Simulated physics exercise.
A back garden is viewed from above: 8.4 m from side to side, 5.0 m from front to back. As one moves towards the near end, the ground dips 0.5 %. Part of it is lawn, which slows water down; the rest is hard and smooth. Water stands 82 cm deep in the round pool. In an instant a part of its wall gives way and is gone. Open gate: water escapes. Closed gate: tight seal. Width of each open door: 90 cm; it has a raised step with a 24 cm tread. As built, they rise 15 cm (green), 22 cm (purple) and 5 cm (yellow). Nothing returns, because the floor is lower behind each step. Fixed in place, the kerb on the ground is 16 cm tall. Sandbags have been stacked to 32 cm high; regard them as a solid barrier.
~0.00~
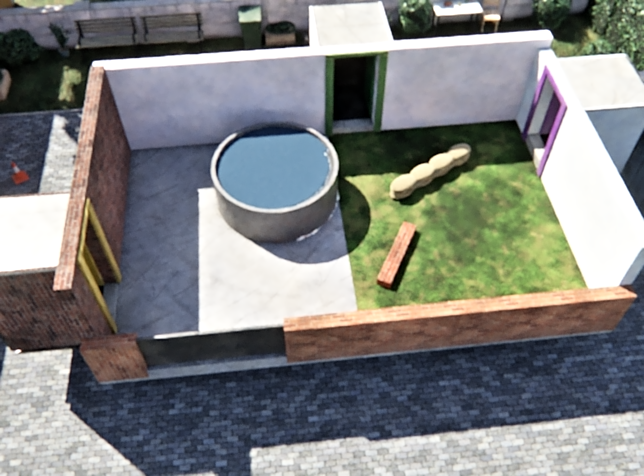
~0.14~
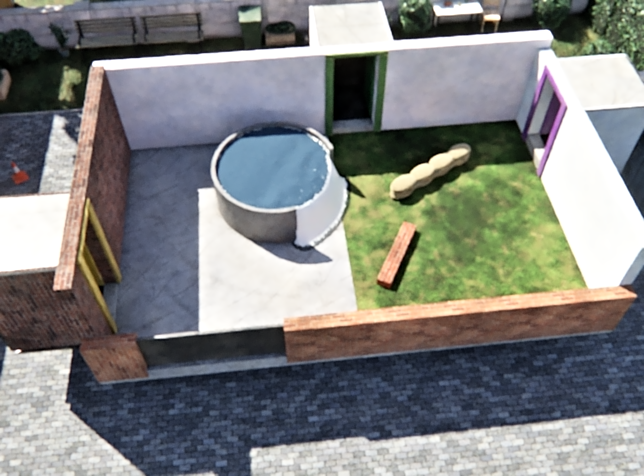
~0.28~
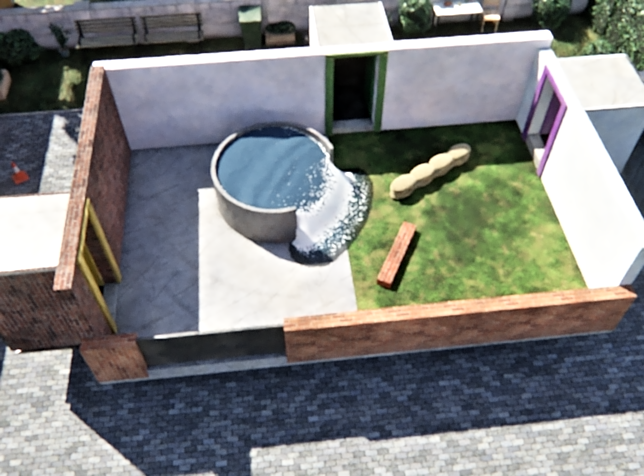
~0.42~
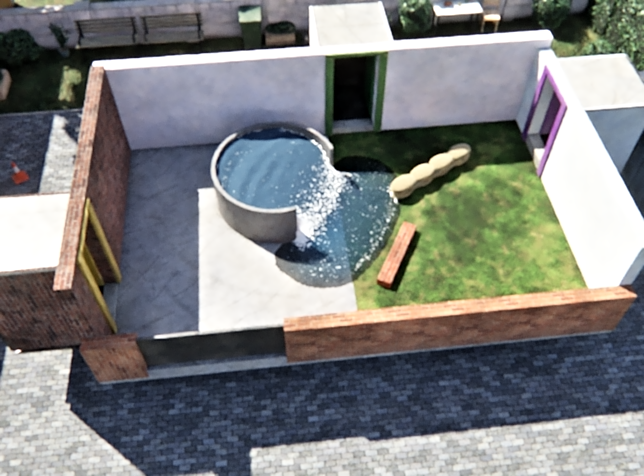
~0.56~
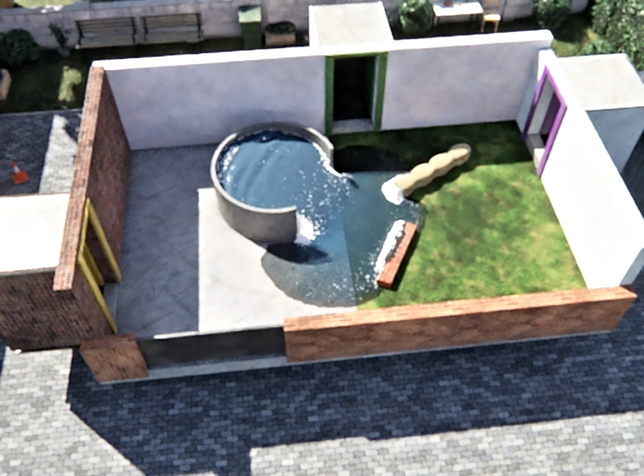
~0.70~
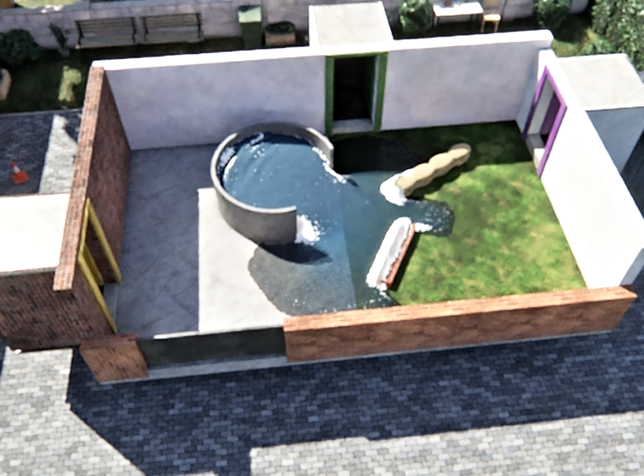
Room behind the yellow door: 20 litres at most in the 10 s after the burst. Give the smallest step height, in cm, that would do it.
I would say 8 cm.
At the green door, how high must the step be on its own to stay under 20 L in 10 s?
The green one would have to be about 5.0 cm high.
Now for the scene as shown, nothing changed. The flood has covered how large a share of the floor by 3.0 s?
I'd say near 70 percent.
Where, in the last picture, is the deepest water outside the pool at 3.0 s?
About (594, 313).
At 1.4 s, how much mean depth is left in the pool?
Around 43 cm on average.
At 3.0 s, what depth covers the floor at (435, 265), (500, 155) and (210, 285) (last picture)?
About 7, 6 and 3 cm.
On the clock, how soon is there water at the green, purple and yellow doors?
Green: 0.8 s; purple: 3.0 s; yellow: 3.6 s.
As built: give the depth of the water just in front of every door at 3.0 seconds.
Lab note, cm: Green 6; purple 5; yellow 0.
After 1.4 s water covers 35 % of the floor, deepest (46 cm) near (392, 247); it has not reached the yellow door.
After 3.0 s water covers 70 % of the floor, deepest (44 cm) near (594, 313); it has not reached the yellow door.
After 10.0 s water covers 95 % of the floor, deepest (14 cm) near (515, 268); 8 cm at the yellow door, 74 litres in over its 5 cm step.
At the yellow door as built, the water arrived by 3.6 s and peaked near 12 cm at 4.2 s.
Run again over the same 10 s with other heights there, 44 litres in over 6.5 cm, 13 litres over 9 cm. The limit of 20 litres is kept from about 8 cm up.
